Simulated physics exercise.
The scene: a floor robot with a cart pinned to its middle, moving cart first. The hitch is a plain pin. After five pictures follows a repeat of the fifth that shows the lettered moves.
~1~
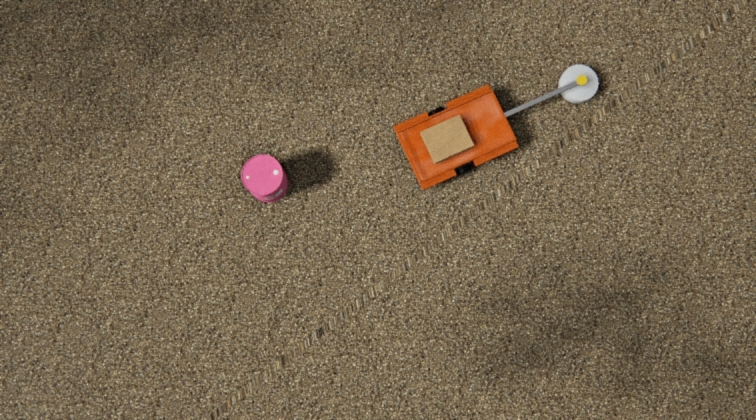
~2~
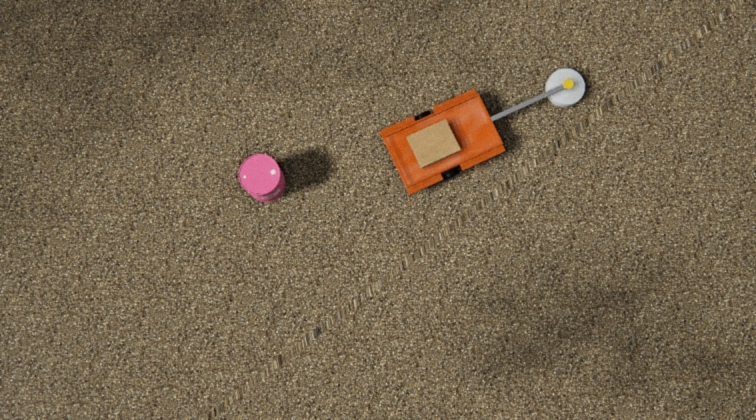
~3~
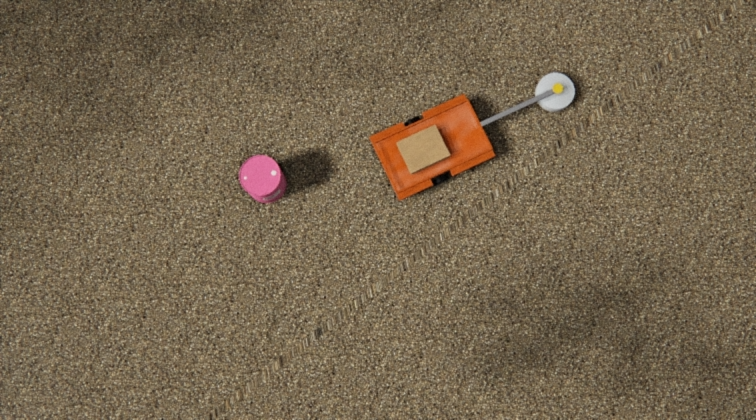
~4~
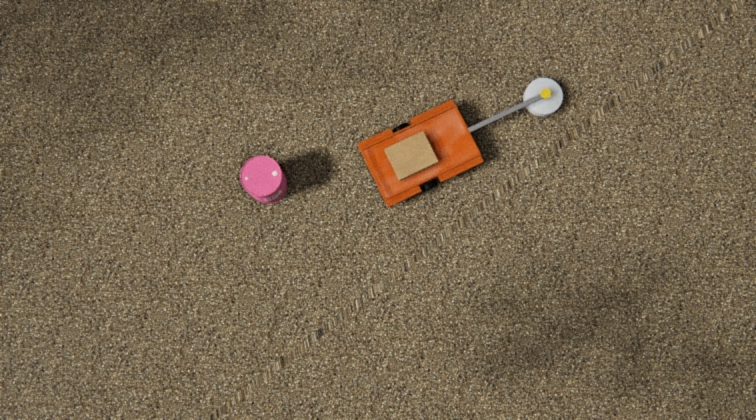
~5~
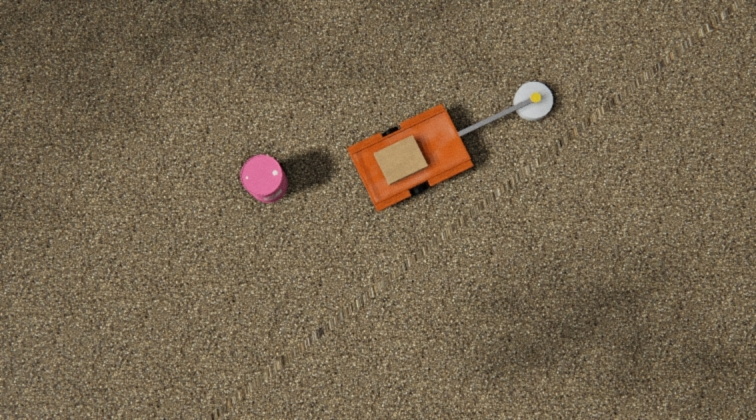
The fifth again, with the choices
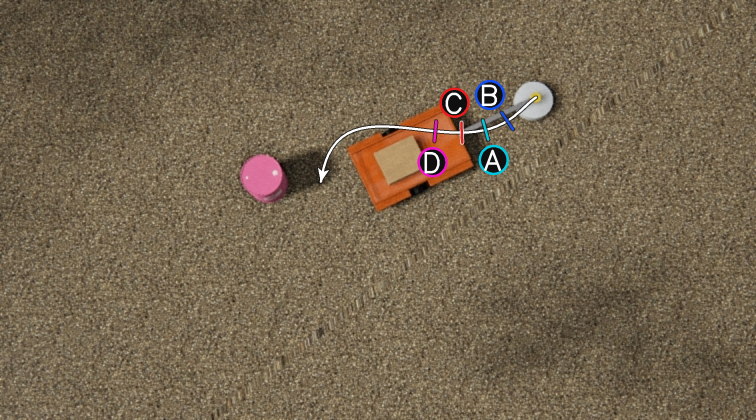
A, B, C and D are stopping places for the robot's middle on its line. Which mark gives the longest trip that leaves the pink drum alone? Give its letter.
As far as tick A.
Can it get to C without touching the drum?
No.
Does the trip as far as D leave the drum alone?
No.
On the copy, A at (486, 130); B at (507, 121); C at (462, 133); D at (435, 131); the route from (536, 97) via (419, 129) to (321, 182).
On A. First, robot (518, 114), cart (391, 166).
Then, robot (501, 126), cart (372, 173).
Finally, robot (484, 133), cart (354, 180); nothing has been touched.
By contrast, B is safe but short; C is too far, the drum has been hit; D is too far, the drum has been hit.
